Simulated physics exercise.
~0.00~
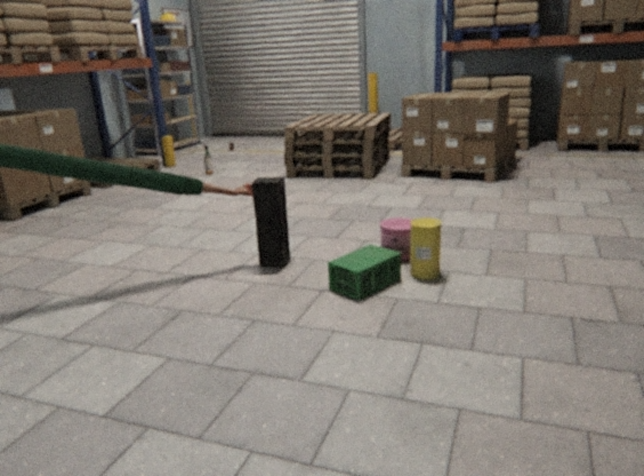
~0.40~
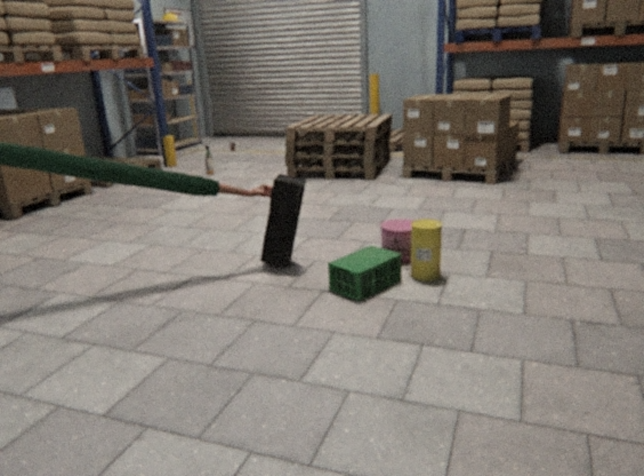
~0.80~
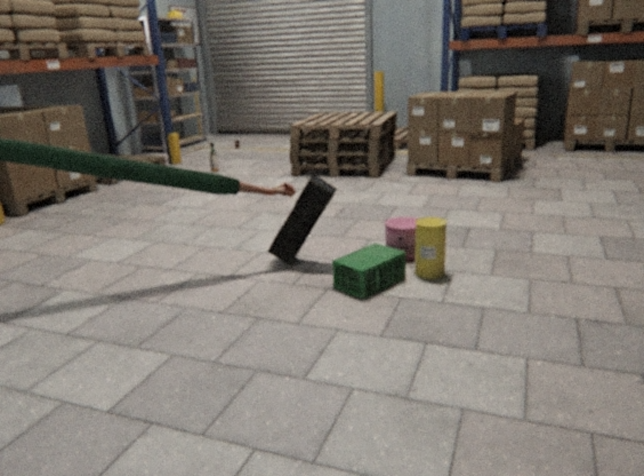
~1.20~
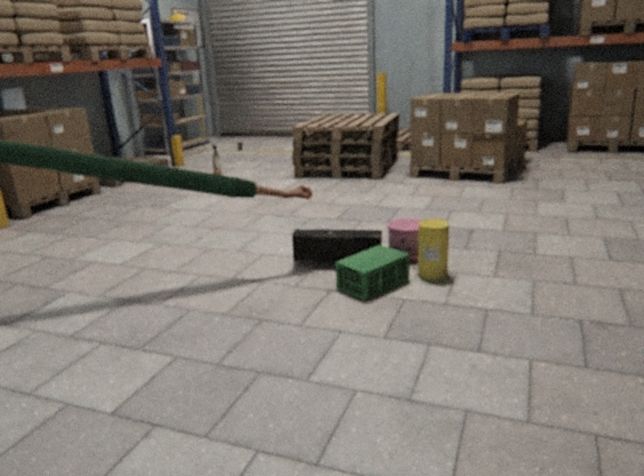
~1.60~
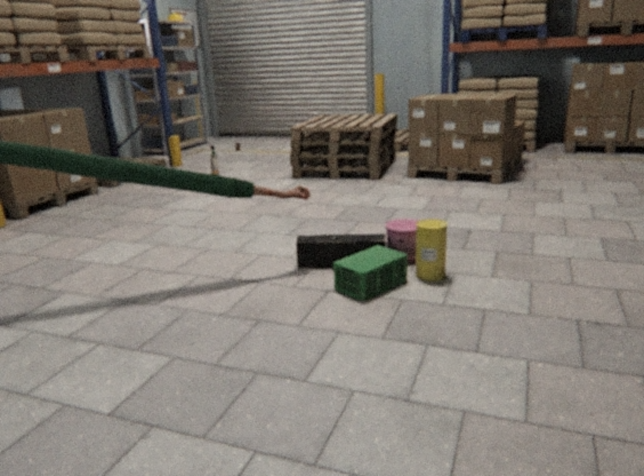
In a warehouse with pallets and stacked boxes, an outstretched finger on a green-sleeved arm pushed a tall black box to the right until it leaned and toppled, ending on its side behind a green crate, near a pink pail and yellow canister.
